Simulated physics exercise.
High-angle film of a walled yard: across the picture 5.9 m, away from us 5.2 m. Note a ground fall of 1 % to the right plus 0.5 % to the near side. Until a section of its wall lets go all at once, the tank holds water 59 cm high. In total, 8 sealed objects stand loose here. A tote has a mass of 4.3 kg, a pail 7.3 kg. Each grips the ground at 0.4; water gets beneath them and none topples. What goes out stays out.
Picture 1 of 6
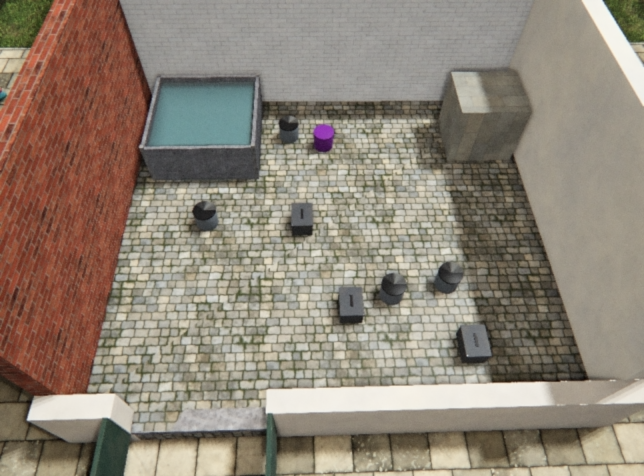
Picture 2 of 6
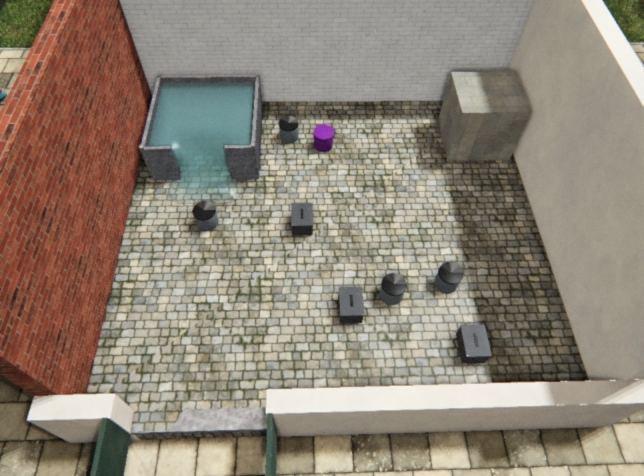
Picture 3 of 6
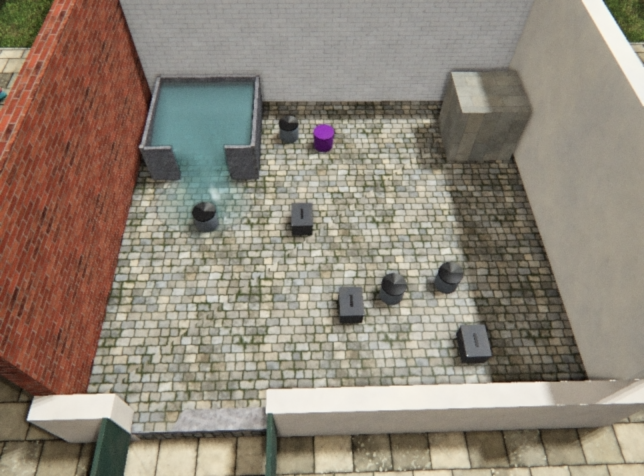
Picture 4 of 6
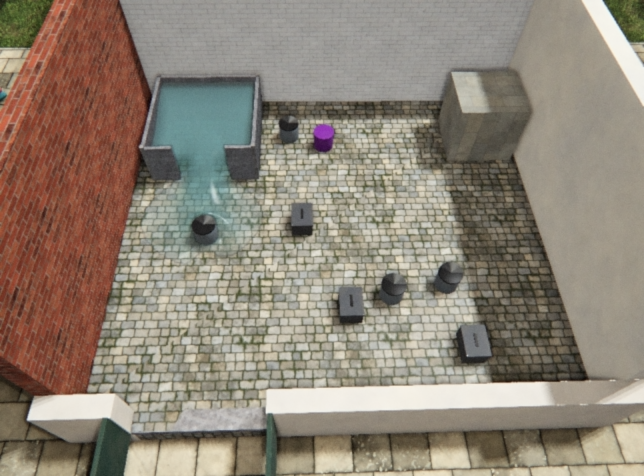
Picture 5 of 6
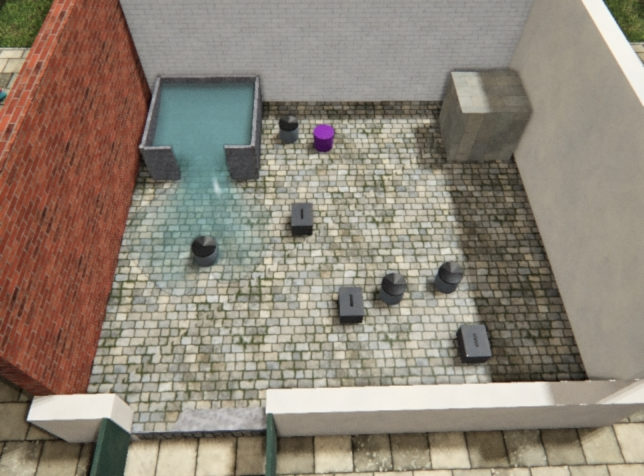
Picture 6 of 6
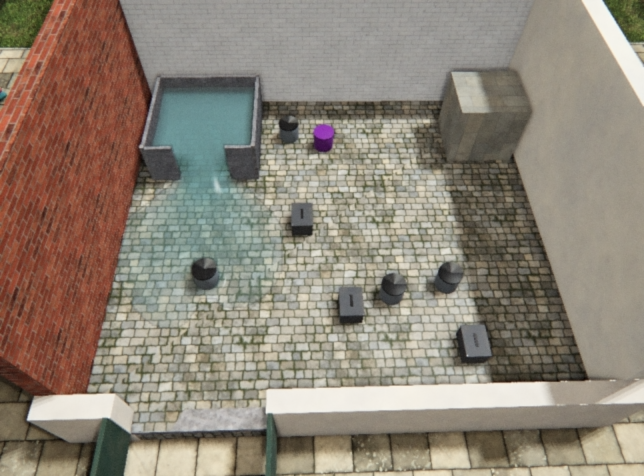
Walled cobbled yard with water pouring from an opened stone tank, spreading across the paving and pushing one dark object nearer.
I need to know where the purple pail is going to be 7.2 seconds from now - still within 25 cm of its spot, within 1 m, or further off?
The way I see it, it stays in its spot.
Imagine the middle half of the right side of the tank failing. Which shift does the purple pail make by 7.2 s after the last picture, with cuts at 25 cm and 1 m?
I'd say the purple pail gets swept off.
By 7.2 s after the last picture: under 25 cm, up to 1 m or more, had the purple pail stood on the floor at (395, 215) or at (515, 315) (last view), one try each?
Taken in turn, it stays almost motionless and then stays almost motionless.
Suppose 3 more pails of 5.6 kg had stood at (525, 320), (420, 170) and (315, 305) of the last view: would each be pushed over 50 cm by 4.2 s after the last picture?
Answers, first to last: Not exceeding, not exceeding, exceeding.
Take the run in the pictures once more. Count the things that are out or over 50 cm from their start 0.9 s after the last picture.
By then the count is 1.
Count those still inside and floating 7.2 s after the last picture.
At that instant the tally stands at 1.
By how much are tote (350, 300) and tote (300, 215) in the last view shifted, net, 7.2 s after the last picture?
In turn: 200 cm, 0 cm.
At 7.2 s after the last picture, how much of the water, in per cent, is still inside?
60 % or so.
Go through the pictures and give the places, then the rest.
The purple pail at (324, 132) rests on the ground; 2.2 m2 under water; 0 of 8 have shifted, in the first frame.
The purple pail at (324, 132) rests on the ground; water covers 2.7 m2; 0 of 8 have shifted, in the second frame.
The purple pail at (324, 132), on the bottom; 3.3 m2 under water; 0 of 8 have shifted, in the third frame.
The purple pail at (324, 132), on the bottom; 4.0 m2 under water; 1 of 8 have shifted, in the fourth frame.
The purple pail at (324, 132), on the bottom; water covers 5.0 m2; 1 of 8 have shifted, in the fifth frame.
The purple pail at (324, 132) rests on the ground; 6.1 m2 under water; 1 of 8 have shifted, in the sixth frame.
Then, 0.9 s after the last picture the purple pail is near (324, 132), 0.0 m from its start, aground; 0 of 8 are out; 0 afloat.
Then, 2.8 s after the last picture the purple pail is near (324, 132), 0.0 m from its start, aground; 1 of 8 are out; 0 afloat.
Then, 4.8 s after the last picture the purple pail is near (324, 132), 0.0 m from its start, aground; 1 of 8 are out; 0 afloat.
Then, 7.2 s after the last picture the purple pail is near (324, 132), 0.0 m from its start, aground; 1 of 8 are out; 1 afloat.
